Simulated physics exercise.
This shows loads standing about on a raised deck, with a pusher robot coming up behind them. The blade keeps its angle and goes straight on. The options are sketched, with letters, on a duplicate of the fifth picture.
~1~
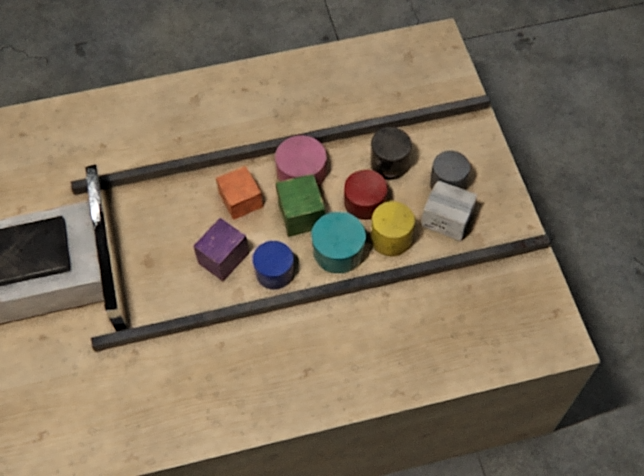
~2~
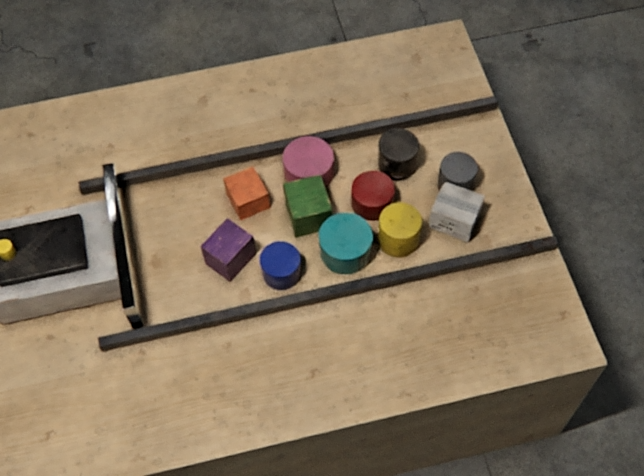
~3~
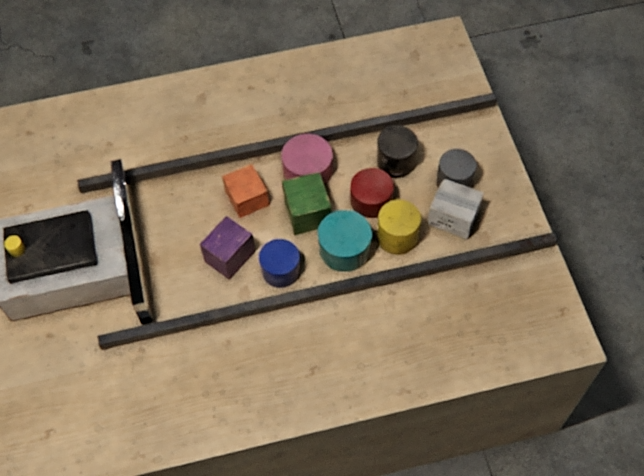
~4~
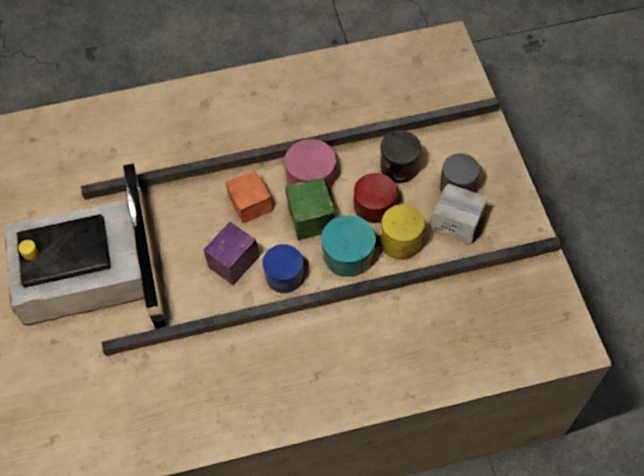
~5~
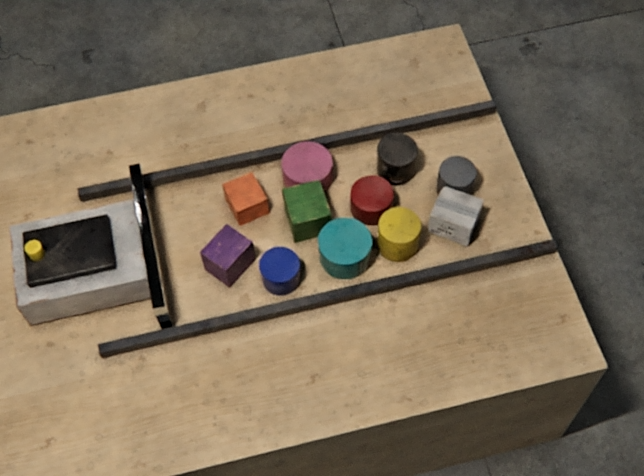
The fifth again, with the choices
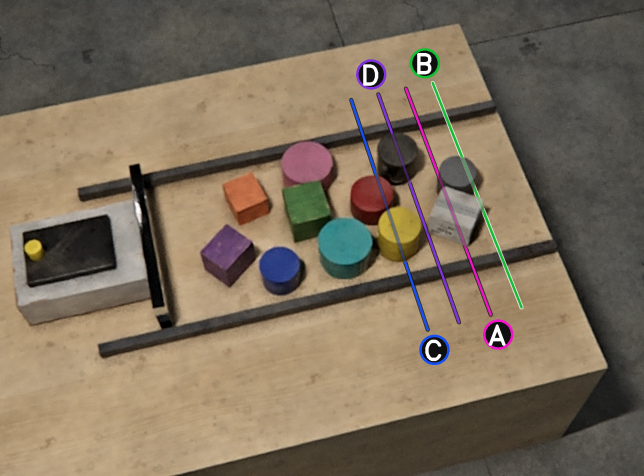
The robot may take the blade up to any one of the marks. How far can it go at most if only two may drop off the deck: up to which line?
The farthest such stop is D.
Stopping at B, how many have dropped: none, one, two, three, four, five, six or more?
In all, six or more.
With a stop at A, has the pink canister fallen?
By then, no.
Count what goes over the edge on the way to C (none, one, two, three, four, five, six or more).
By then, none.
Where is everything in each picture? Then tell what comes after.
In the first frame, turquoise pail (338, 243); pink canister (302, 164); white parcel (449, 210).
In the second frame, robot (47, 248); red canister (373, 196).
In the third frame, robot (56, 244); yellow canister (398, 228).
In the fourth frame, robot (70, 248); purple crate (231, 253).
In the fifth frame, robot (76, 248); blue pail (280, 271); black pail (397, 159); turquoise pail (345, 249).
On the copy, A at (445, 193); B at (474, 187); C at (387, 206); D at (416, 200).
On D. First, robot (176, 226); blue pail (302, 277); orange crate (263, 196).
Then, robot (275, 204); white parcel (494, 199); grey canister (473, 165).
Finally, robot (347, 188); white parcel over the edge; grey canister over the edge; two fallen.
By contrast, A drops four; B drops seven; C is within the limit but short.
